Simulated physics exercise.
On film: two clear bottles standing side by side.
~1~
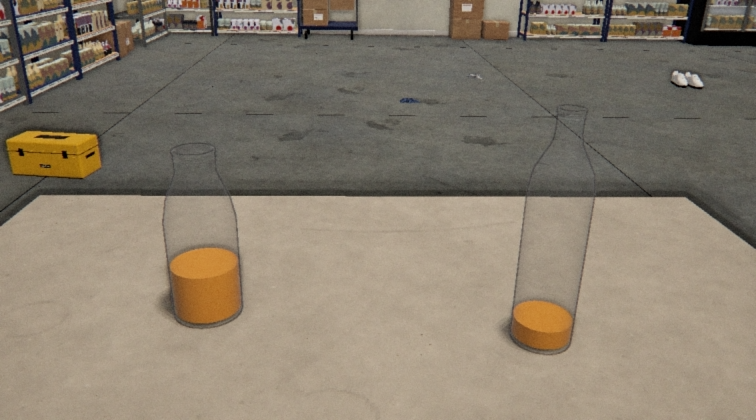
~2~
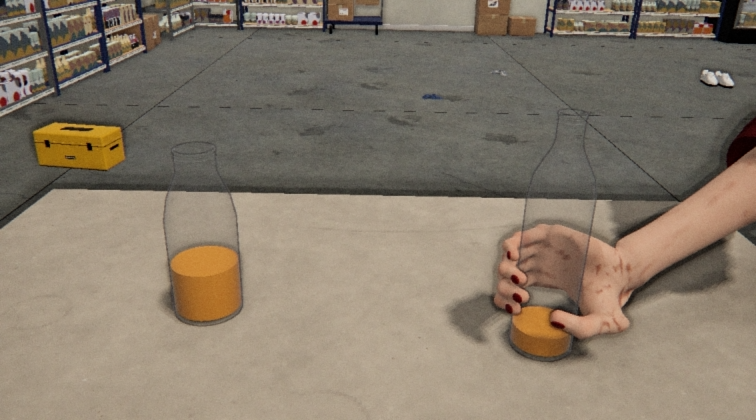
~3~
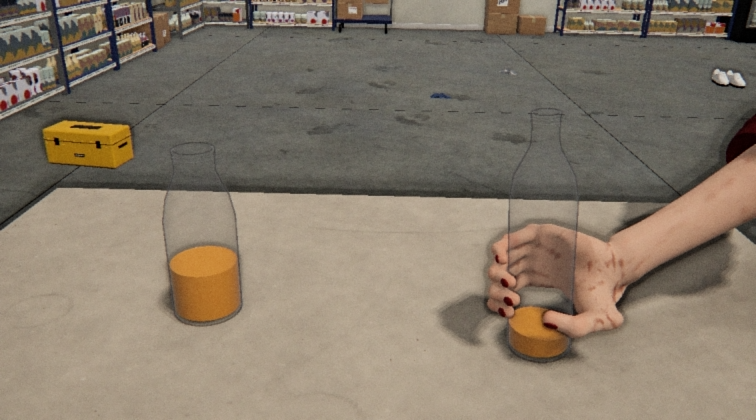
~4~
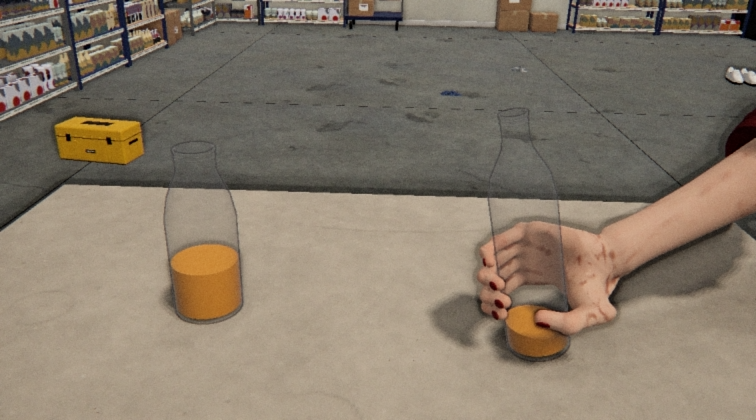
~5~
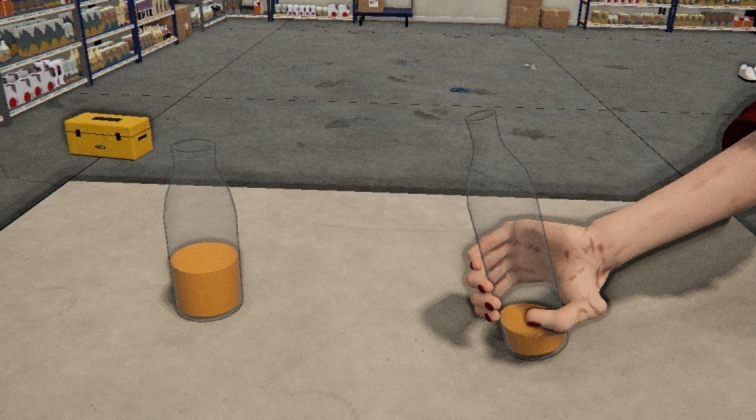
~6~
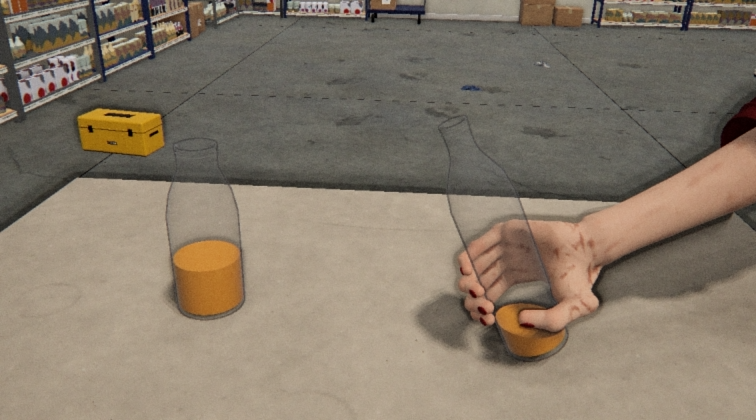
At first, two clear open bottles holding orange contents stand upright on a pale surface, the left one fuller than the right. A hand reaches in from the right and grips the right bottle near its base, then tilts it leftward, while the left bottle stays upright.
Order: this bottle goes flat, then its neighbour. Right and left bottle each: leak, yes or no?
Left: Yes, right: No.
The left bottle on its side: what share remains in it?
55 %, roughly.
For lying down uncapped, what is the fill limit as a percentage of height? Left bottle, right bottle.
16 % and 24 %.
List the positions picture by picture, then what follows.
Both stand upright; right bottle (556, 228) nearly empty, open; left bottle (201, 231) about a quarter full, open, in the first frame.
A hand takes the right bottle; right bottle nearly empty, surface at (543, 323); left bottle about a quarter full, surface at (204, 262), in the second frame.
The right bottle is being lowered; right bottle (542, 235) nearly empty; left bottle (200, 229) about a quarter full, in the third frame.
The right bottle is being lowered; right bottle nearly empty, surface at (536, 323); left bottle about a quarter full, surface at (205, 260), in the fourth frame.
The right bottle is being lowered; right bottle (510, 233) nearly empty; left bottle (201, 226) about a quarter full, in the fifth frame.
The right bottle is being lowered; right bottle (497, 236) tipped 25°, open; left bottle about a quarter full, surface at (207, 256), open, in the sixth frame.
A moment on, the right bottle is nearly down; right bottle, all still inside.
Further on, the right bottle lies flat; right bottle, all still inside.
When it is over, both lie flat; right bottle, all still inside; left bottle, a puddle at its mouth.
